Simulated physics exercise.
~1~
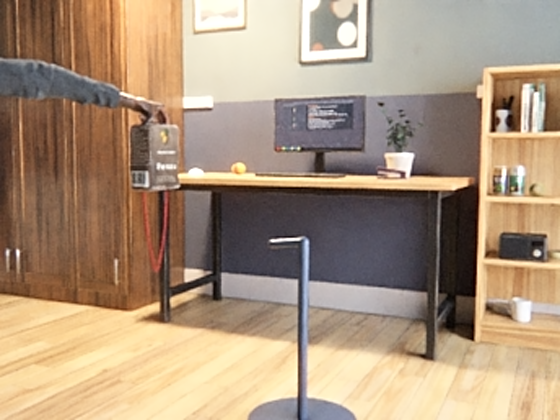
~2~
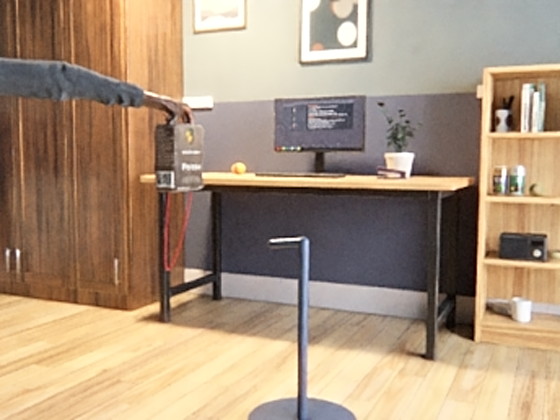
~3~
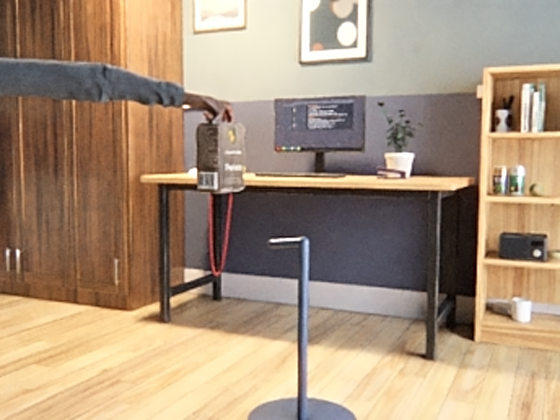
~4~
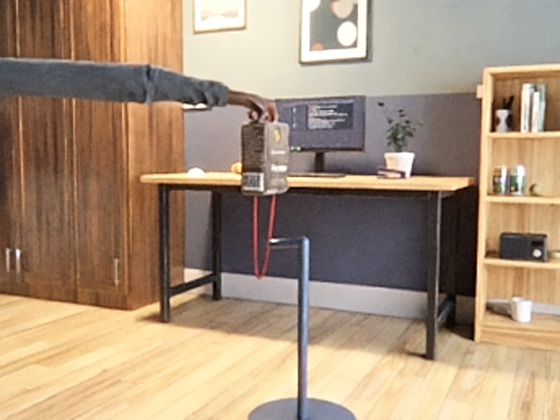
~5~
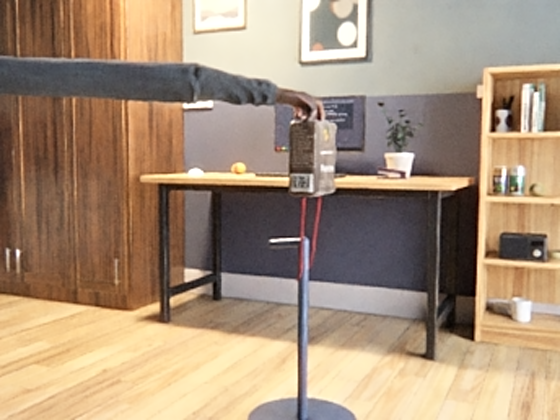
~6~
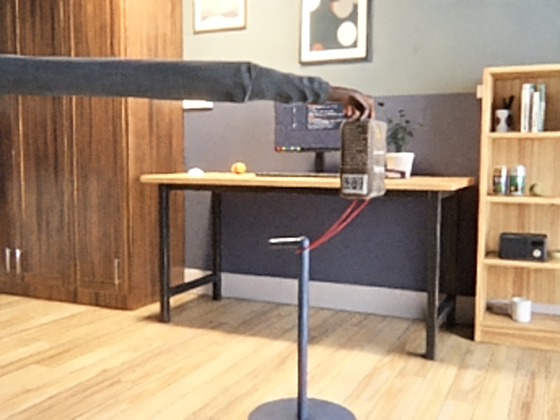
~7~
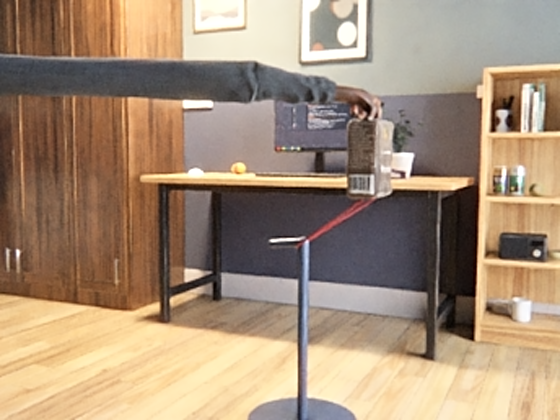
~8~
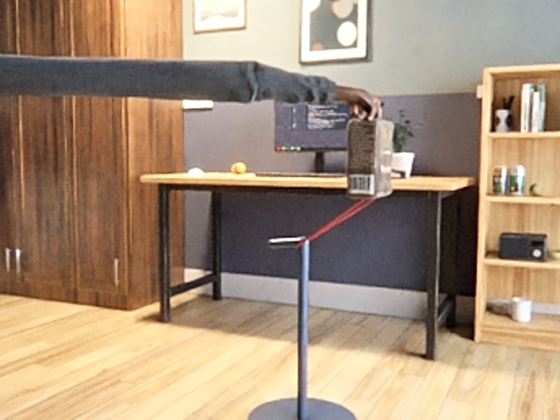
In a room with a desk and shelves, a hand carried a dark brown bag rightward over a short post, its red loop dangling, until the loop caught on the bar at the top and pulled tight, stopping the hand just past it.
